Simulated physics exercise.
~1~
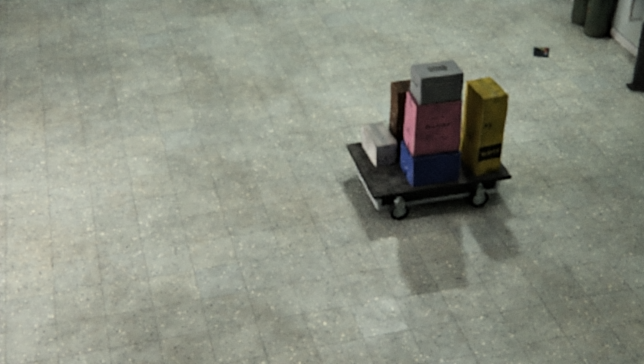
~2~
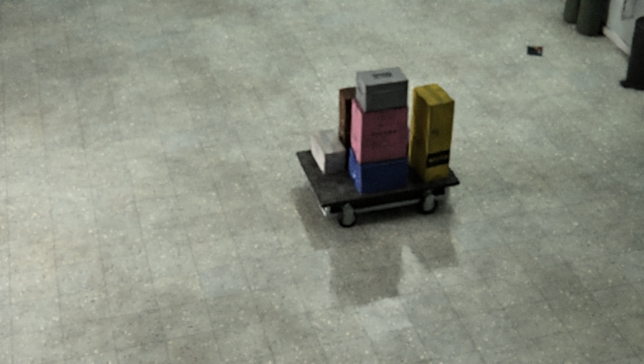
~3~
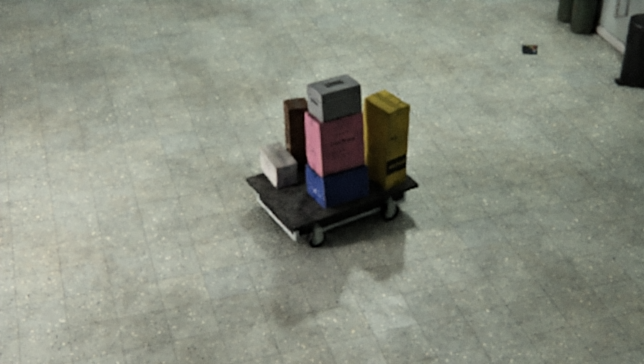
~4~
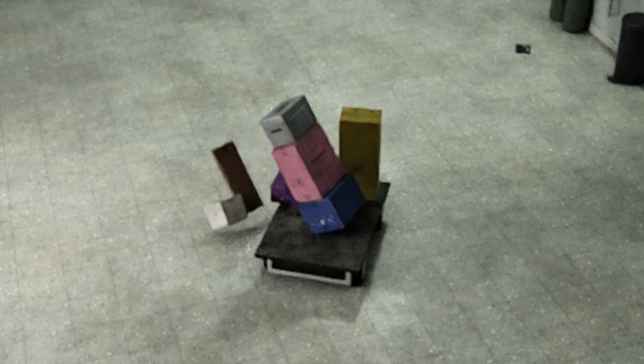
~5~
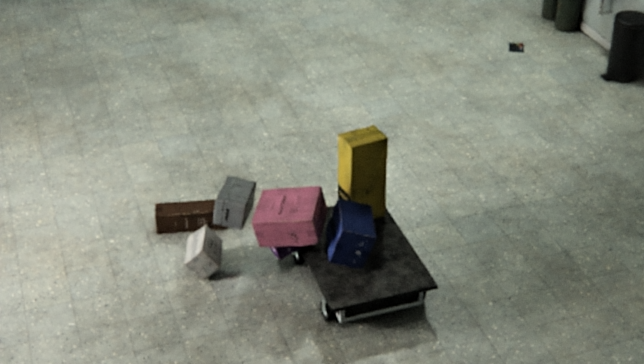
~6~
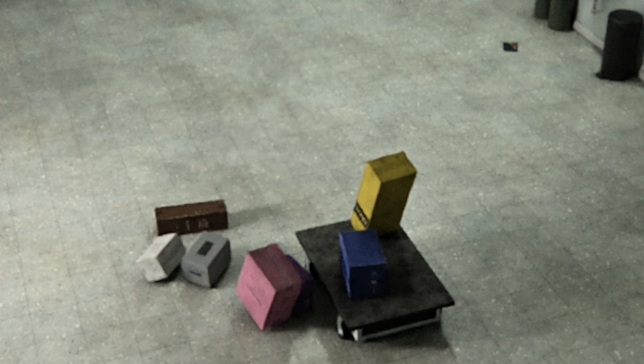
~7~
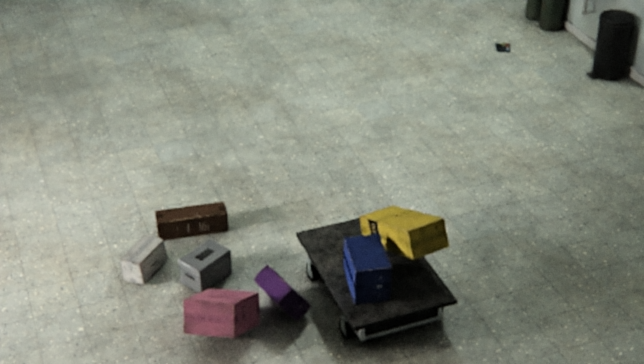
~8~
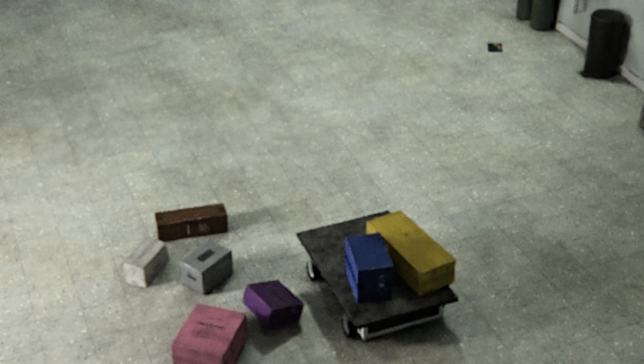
Flat cart turning sharply and stopping, spilling five boxes onto the floor while the yellow and blue ones topple on deck.
